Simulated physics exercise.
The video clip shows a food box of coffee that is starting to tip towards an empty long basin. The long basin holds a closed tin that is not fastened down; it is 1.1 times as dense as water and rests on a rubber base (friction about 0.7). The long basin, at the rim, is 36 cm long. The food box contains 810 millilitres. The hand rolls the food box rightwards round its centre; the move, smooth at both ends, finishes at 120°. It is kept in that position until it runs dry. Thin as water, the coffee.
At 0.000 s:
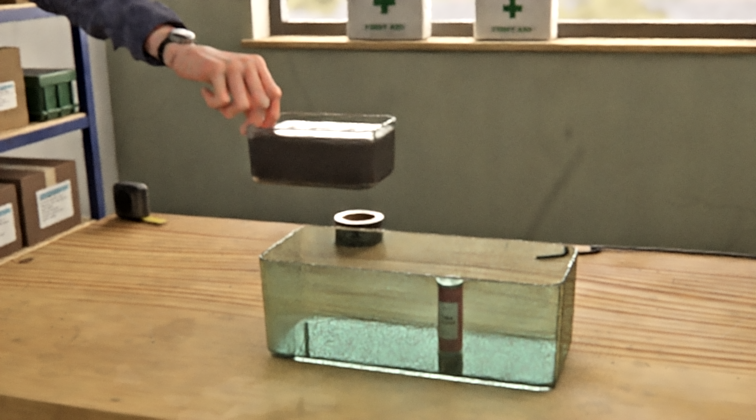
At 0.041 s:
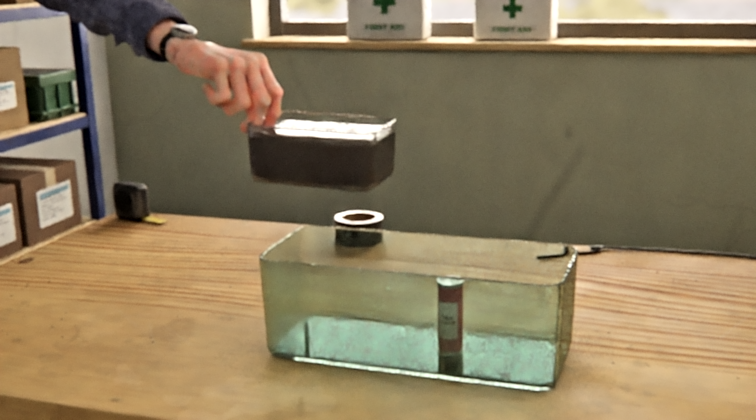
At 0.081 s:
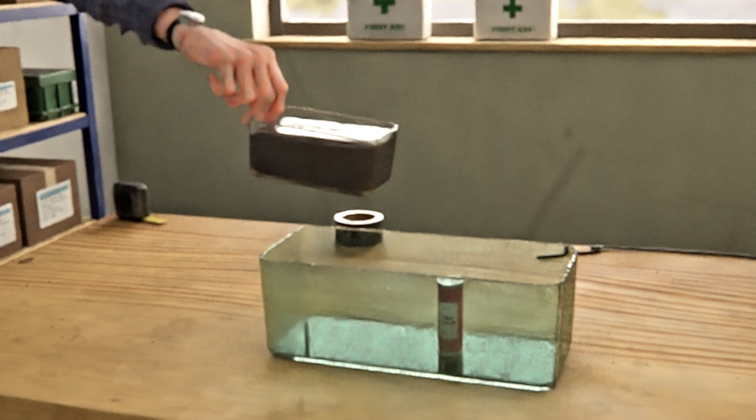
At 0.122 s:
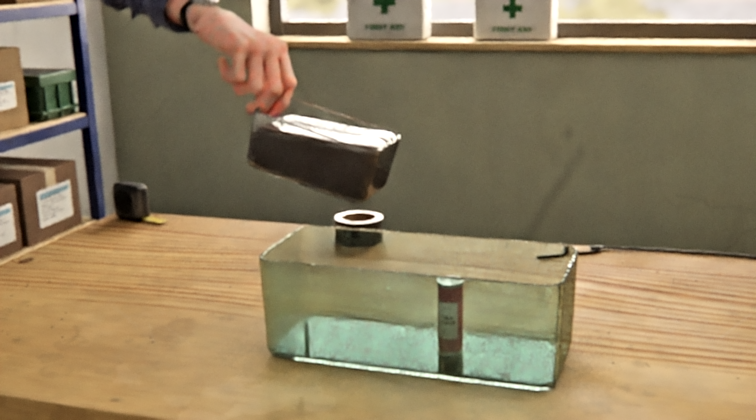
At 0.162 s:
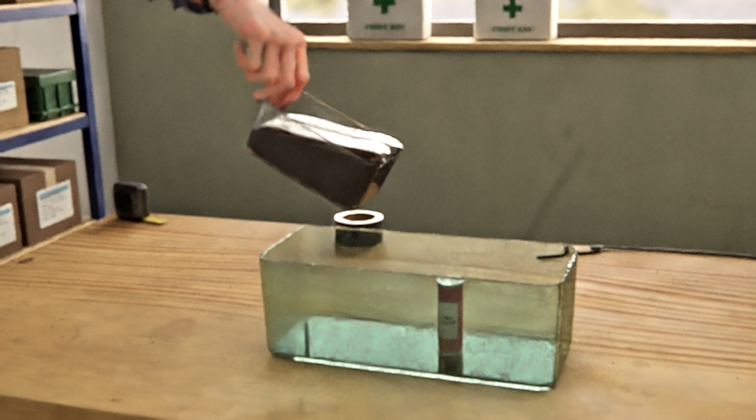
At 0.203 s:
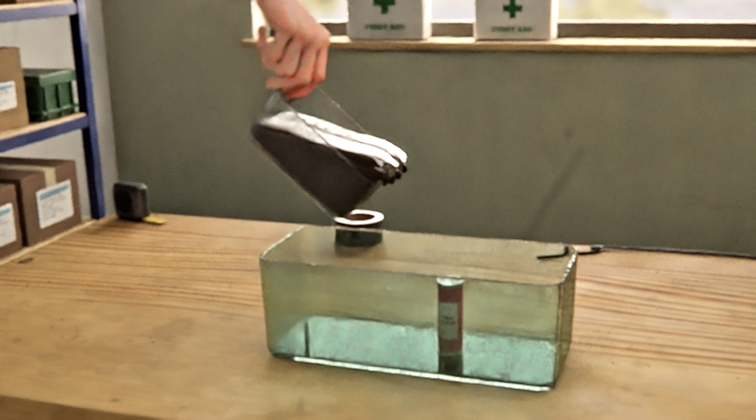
A hand held a clear box of dark coffee above a long glass basin with a tin standing in it, then smoothly tilted the box rightwards until the coffee bulged over its lower rim.
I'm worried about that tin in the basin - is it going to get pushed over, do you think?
Yes, I expect it to go down.
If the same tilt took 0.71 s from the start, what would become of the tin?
In that case the tin overturns.
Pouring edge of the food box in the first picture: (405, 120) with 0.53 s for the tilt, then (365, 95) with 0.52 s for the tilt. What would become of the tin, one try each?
In the first try it comes down; in the second it comes down.
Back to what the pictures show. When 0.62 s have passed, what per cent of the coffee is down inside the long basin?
92 %, more or less.
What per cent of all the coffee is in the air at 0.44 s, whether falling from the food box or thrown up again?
I'd say close to 14 per cent.
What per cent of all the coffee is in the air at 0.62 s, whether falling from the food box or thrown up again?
Close to 6 %.
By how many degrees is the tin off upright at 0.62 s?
It sits at roughly 20°.
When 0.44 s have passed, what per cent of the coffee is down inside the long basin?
Fraction in basin: Approx. 76%.
Then, 0.44 s in, the tilt is 115° and 9 per cent is still to pour; the tin stands where it began.
Then, 0.62 s in, the tilt is 120° and 1 per cent is still to pour; the tin leans 19°.
Then, 0.81 s in, the tilt is 120° and 0 per cent is still to pour; the tin leans 5°.
Then, 1.01 s in, the tilt is 120° and 0 per cent is still to pour; the tin leans 51°.
Finally, the tin lies on its side.
